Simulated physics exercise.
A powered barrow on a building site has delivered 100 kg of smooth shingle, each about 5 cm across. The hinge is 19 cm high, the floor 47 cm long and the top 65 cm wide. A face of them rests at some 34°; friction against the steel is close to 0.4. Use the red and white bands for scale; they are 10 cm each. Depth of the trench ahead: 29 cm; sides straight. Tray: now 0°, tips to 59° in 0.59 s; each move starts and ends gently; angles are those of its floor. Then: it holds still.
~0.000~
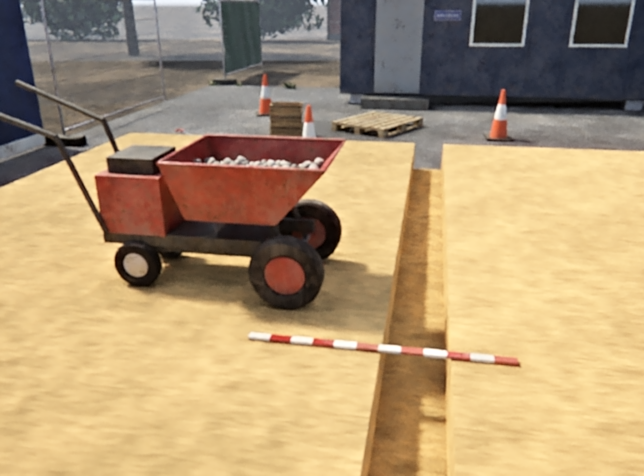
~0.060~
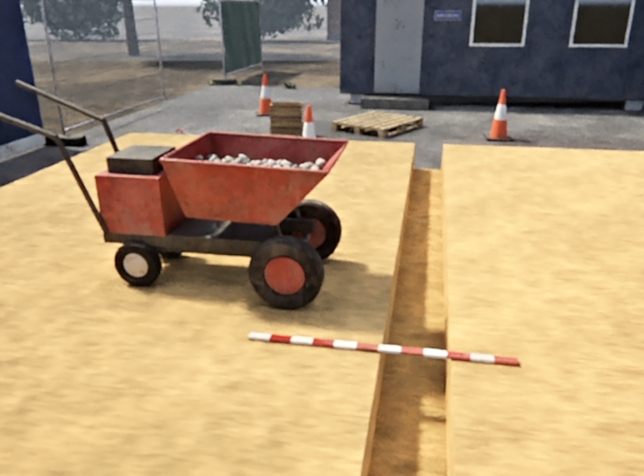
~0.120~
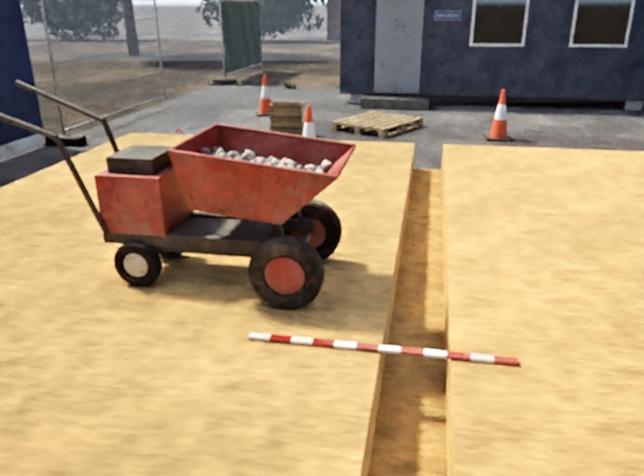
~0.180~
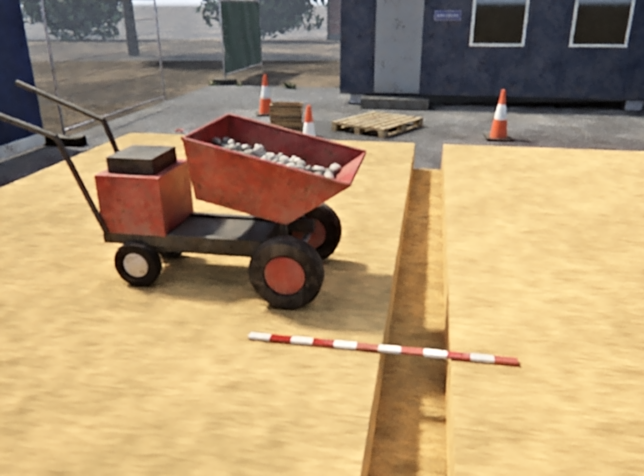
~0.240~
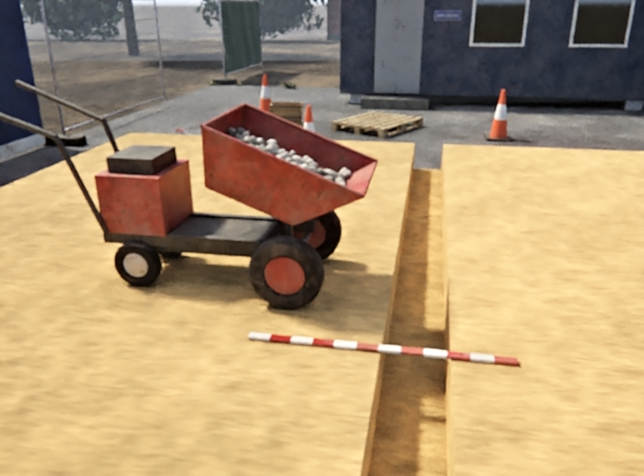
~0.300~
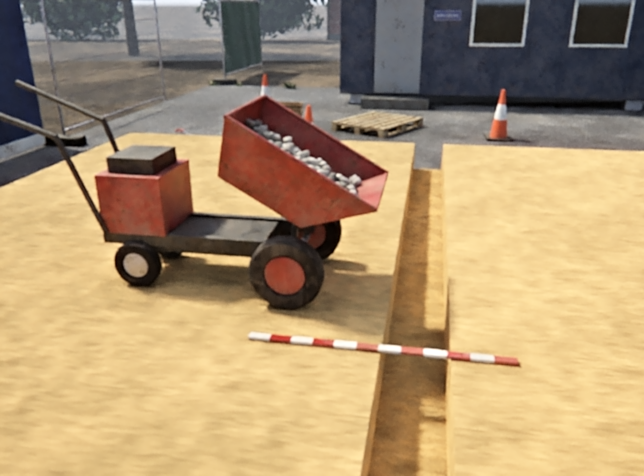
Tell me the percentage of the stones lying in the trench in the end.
Close to 58 %.
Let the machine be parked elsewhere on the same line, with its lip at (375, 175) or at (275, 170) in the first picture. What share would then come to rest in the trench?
It comes to about 15 and 80 in a hundred.
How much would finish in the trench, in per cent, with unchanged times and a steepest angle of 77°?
In that case around 55 percent.
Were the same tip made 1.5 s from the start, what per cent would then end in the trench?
Then about 80 per cent.
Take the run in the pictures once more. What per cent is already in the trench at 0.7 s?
Some 10 per cent.
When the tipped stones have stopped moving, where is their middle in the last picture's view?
Centre estimate: Around (442, 318).
After 0.4 s the floor is at 50°; 100 % in the tray; the foremost stones are at (374, 225).
After 0.7 s the floor is at 59°; 91 % in the tray, 9 % in the trench; the foremost stones are at (442, 266).
After 1.0 s the floor is at 59°; 41 % in the tray, 20 % in the trench, 39 % past the trench; the foremost stones are at (571, 304).
After 3.0 s the floor is at 59°; 0 % in the tray, 58 % in the trench, 42 % past the trench; the foremost stones are past the picture's edge.
